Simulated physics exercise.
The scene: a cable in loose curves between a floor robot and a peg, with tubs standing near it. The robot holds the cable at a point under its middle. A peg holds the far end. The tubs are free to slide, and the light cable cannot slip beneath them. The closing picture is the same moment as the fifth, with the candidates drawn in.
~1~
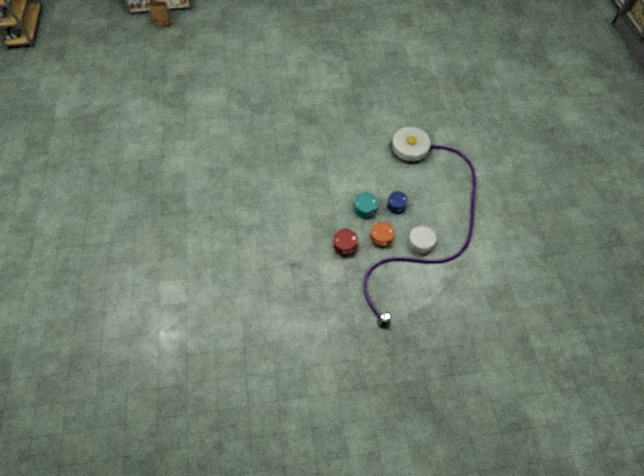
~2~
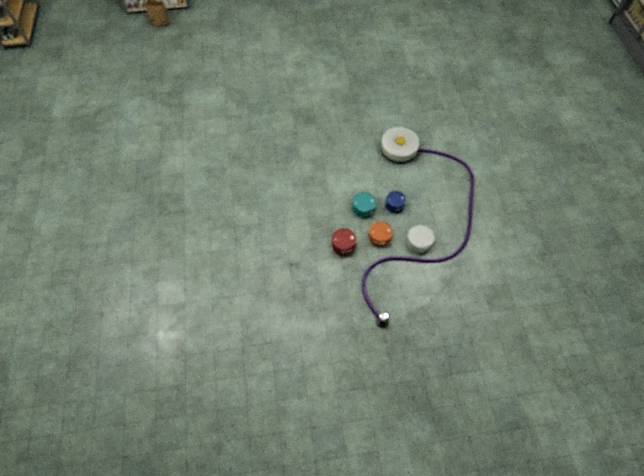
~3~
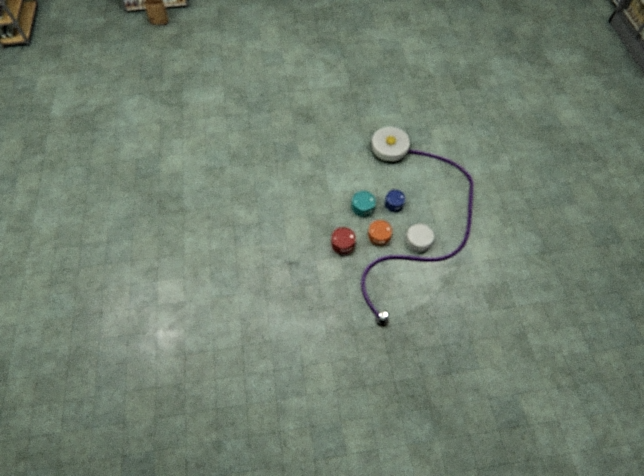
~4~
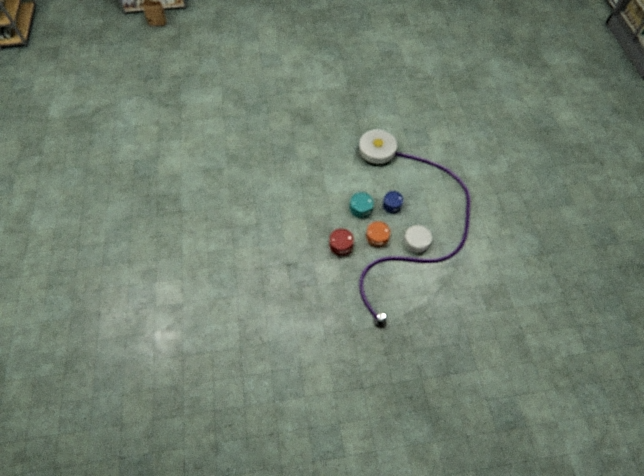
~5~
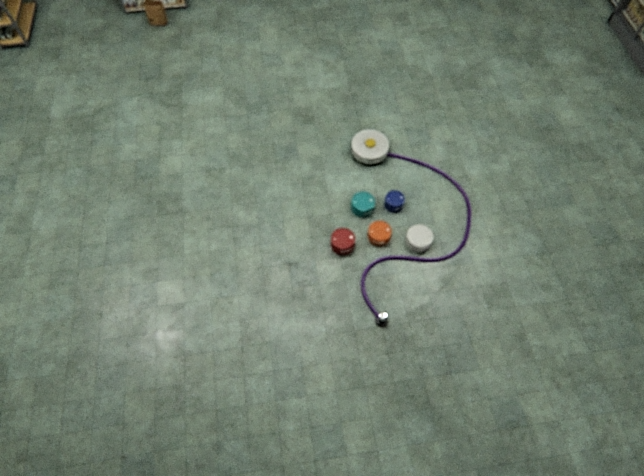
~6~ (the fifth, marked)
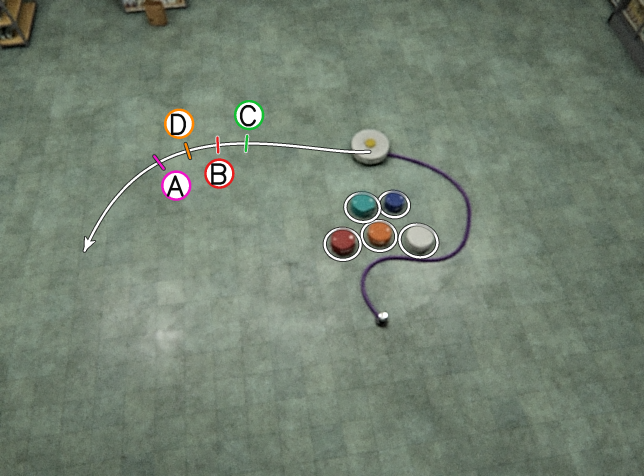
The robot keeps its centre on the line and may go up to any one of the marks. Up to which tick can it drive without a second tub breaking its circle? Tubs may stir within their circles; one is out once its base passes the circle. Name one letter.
Up to mark C.
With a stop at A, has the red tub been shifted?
By then, yes.
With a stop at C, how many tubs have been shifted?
The count is none.
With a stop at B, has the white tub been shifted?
Yes.
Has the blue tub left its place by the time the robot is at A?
Yes.
On the marked copy, A at (159, 162); B at (218, 145); C at (246, 143); D at (188, 151); the route from (369, 152) via (207, 147) to (85, 251).
Taking C. A third of the way, robot (326, 145).
Two thirds of the way, robot (283, 141).
When it is over, robot (246, 139); none over the rings.
As for the rest, A has five over the rings; B has two over the rings; D has four over the rings.
